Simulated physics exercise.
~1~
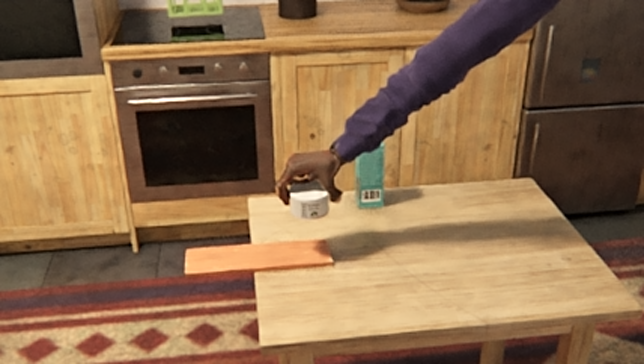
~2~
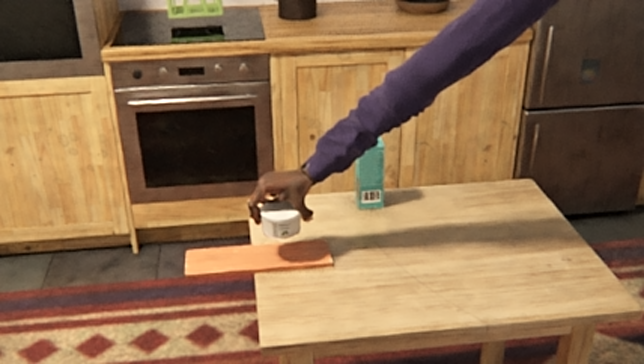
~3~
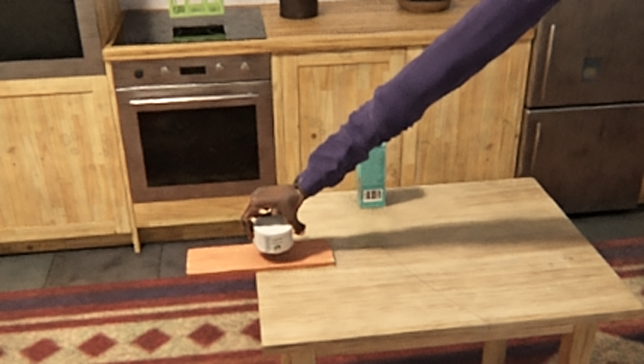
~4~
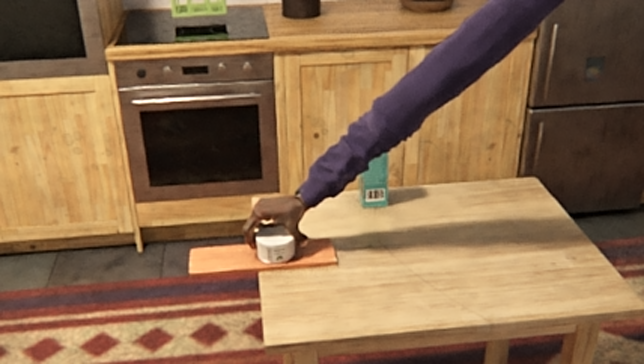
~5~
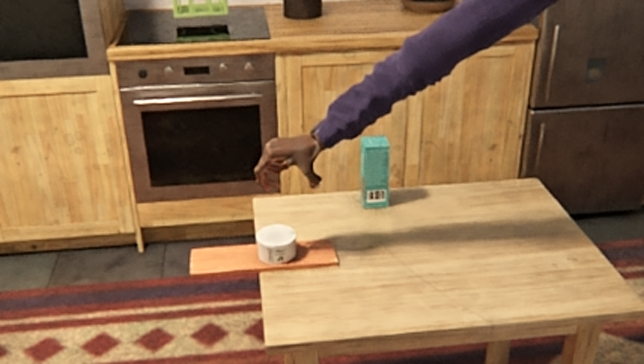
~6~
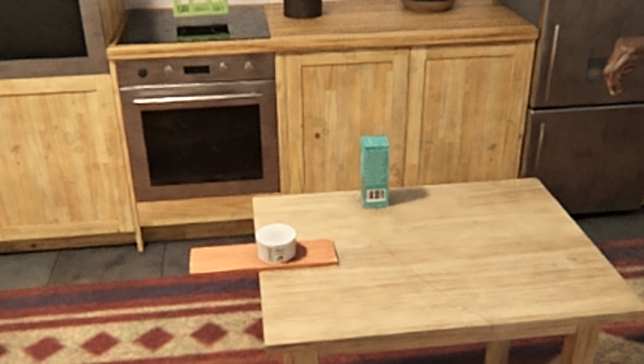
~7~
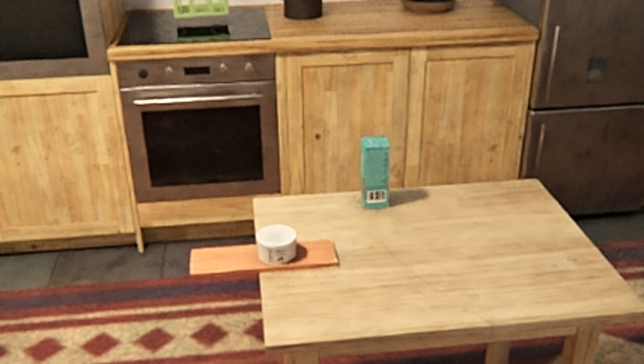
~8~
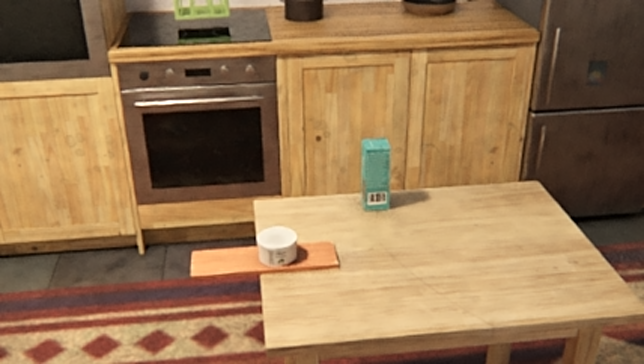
A hand in a purple sleeve lowers a white tub leftward onto an orange board jutting past the table's left edge, lets go and withdraws to the right. The board stays balanced with the tub on it, while a turquoise carton stands farther back on the table.
